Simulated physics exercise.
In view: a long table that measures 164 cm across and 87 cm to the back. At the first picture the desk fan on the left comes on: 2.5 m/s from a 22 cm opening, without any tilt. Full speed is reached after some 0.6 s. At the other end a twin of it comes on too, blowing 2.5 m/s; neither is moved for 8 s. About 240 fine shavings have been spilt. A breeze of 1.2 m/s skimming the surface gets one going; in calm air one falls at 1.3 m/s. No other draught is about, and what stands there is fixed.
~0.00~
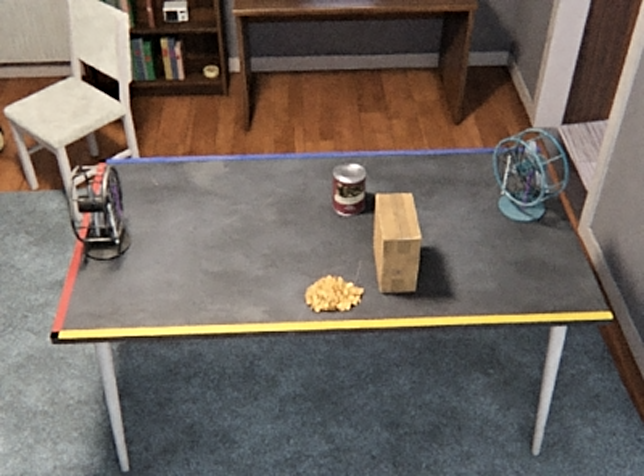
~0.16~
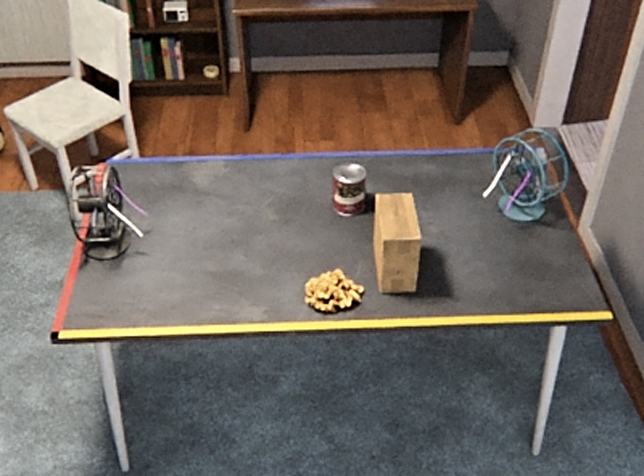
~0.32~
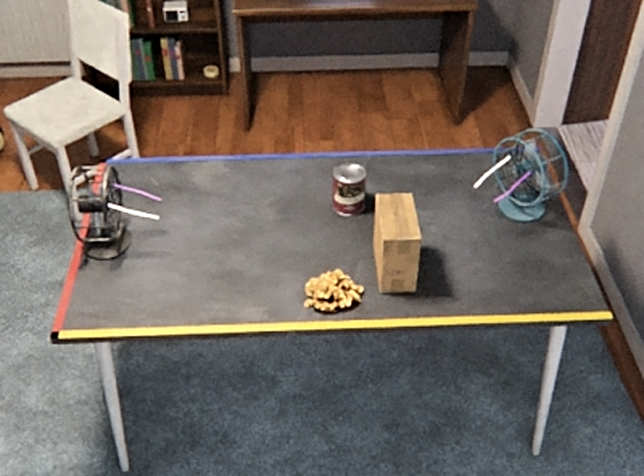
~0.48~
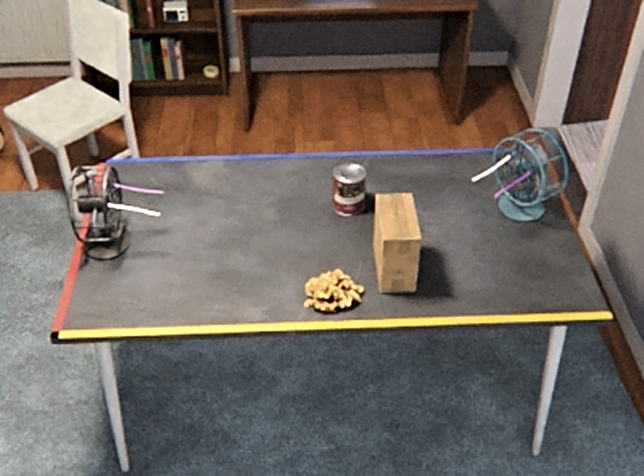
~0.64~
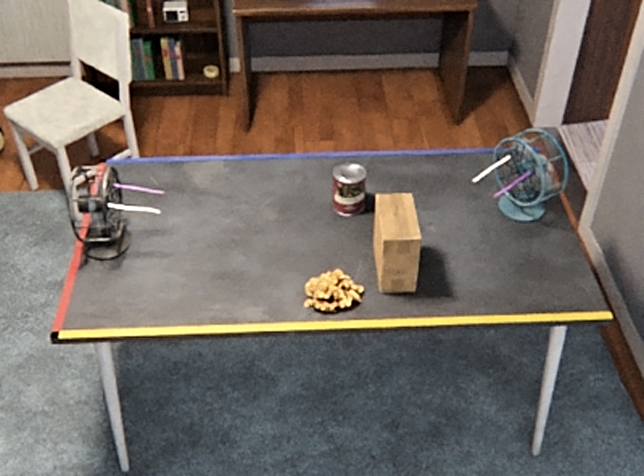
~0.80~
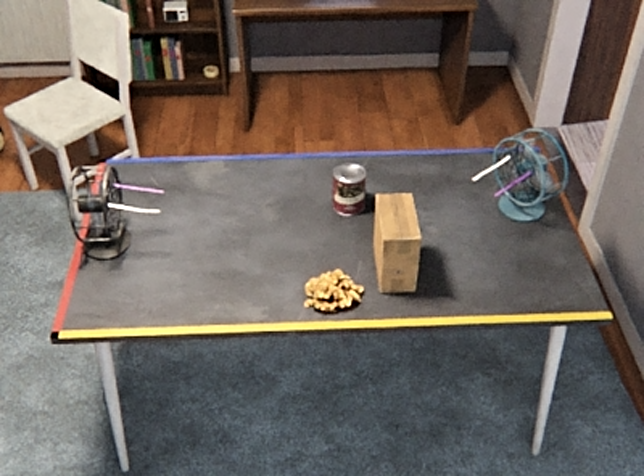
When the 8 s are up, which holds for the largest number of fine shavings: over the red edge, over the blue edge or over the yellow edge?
The yellow one.
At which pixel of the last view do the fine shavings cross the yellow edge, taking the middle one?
Near (334, 328).
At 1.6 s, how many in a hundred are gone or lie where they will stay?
Near 40 %.
After 1.6 s, 0 % are over the red edge, 0 % over the blue edge and 86 % over the yellow edge; 40 % are gone or lie where they will stay.
After 2.6 s, 0 % are over the red edge, 0 % over the blue edge and 92 % over the yellow edge; 100 % are gone or lie where they will stay.
After 4.4 s, 0 % are over the red edge, 0 % over the blue edge and 92 % over the yellow edge; 100 % are gone or lie where they will stay.
After 8.0 s, at the end, 0 % are over the red edge, 0 % over the blue edge and 92 % over the yellow edge.
